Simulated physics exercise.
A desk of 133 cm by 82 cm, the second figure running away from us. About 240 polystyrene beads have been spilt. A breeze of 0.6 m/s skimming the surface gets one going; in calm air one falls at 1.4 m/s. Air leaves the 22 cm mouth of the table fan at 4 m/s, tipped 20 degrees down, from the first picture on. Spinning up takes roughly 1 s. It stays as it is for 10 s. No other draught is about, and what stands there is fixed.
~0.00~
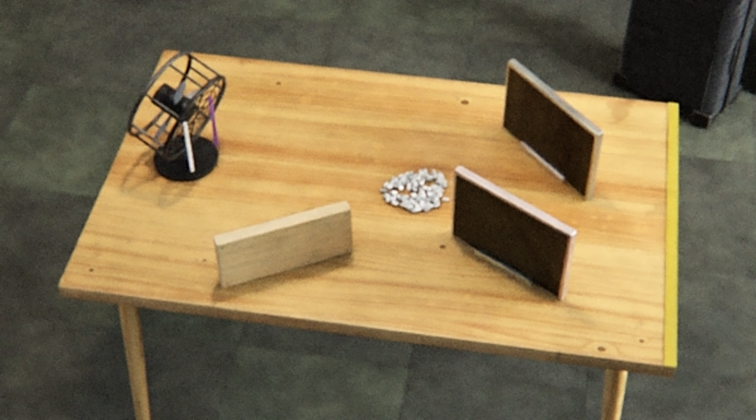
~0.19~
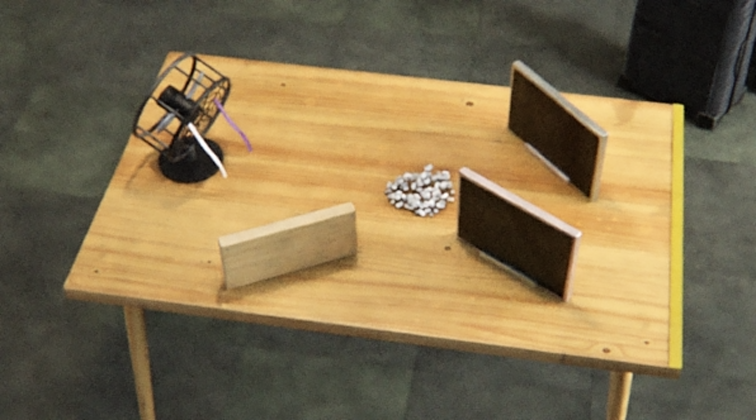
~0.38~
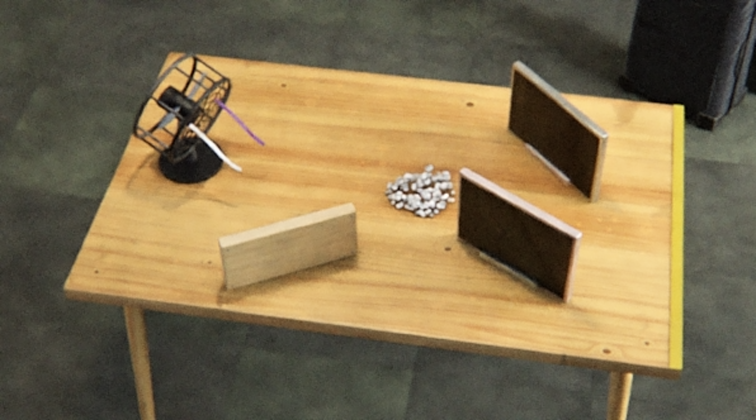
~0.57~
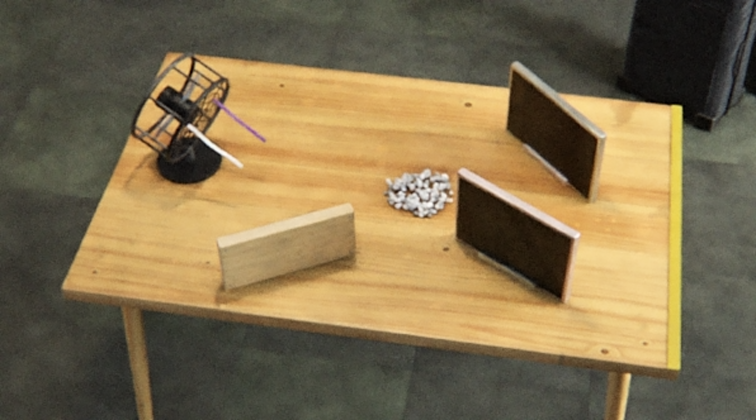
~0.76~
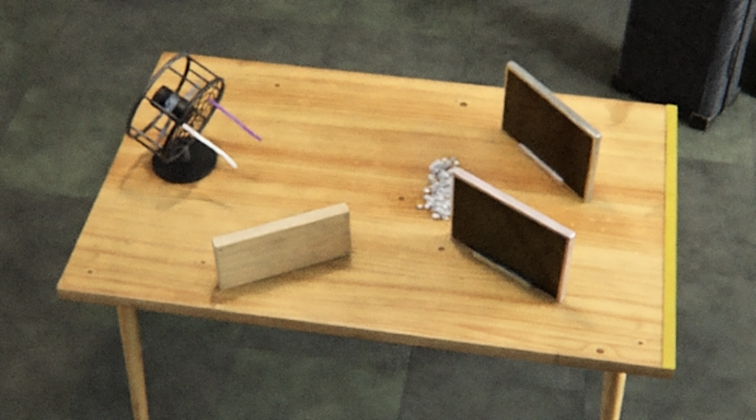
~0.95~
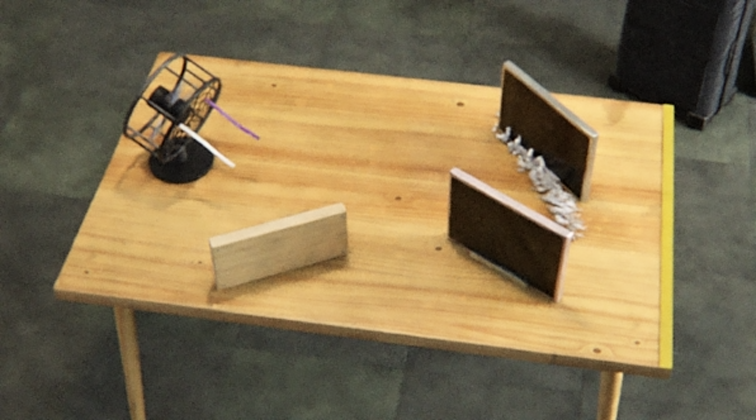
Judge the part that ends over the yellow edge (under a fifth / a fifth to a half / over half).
The share over the yellow edge is over half.
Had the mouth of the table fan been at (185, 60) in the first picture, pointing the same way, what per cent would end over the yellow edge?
In that case some 90 per cent.
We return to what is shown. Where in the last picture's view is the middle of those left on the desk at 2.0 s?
Near (528, 152).
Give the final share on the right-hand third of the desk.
Near 5 %.
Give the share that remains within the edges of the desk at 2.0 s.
Some 30 per cent.
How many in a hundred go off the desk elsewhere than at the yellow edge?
Near 1 %.
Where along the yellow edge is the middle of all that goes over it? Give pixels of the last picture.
Around (673, 219).
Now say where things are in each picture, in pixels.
The middle of the polystyrene beads is near (416, 190), none has stirred yet and the mouth of the table fan is at (178, 106), in the first picture.
The middle of the polystyrene beads is near (420, 190), none has stirred yet and the yellow edge is centred on (683, 224), in the second picture.
The middle of the polystyrene beads is near (421, 191), none has stirred yet, the top of a laptop is at (519, 201) and the top of a laptop is at (560, 98), in the third picture.
The middle of the polystyrene beads is near (419, 191) and none has stirred yet, in the fourth picture.
The middle of the polystyrene beads is near (446, 191), the farthest in sight from the table fan is at (456, 163) and about 95 % have left their places, in the fifth picture.
The middle of the polystyrene beads is near (543, 182), the farthest in sight from the table fan is at (579, 235) and all have left their places, in the sixth picture.
After 2.0 s, 70 % are over the yellow edge; the middle of those still in play is near (528, 152); 68 % have settled or left.
After 3.2 s, 77 % are over the yellow edge; the middle of those still in play is near (519, 148); 78 % have settled or left.
After 5.5 s, 86 % are over the yellow edge; 89 % have settled or left.
After 10.0 s, at the end, 93 % are over the yellow edge.
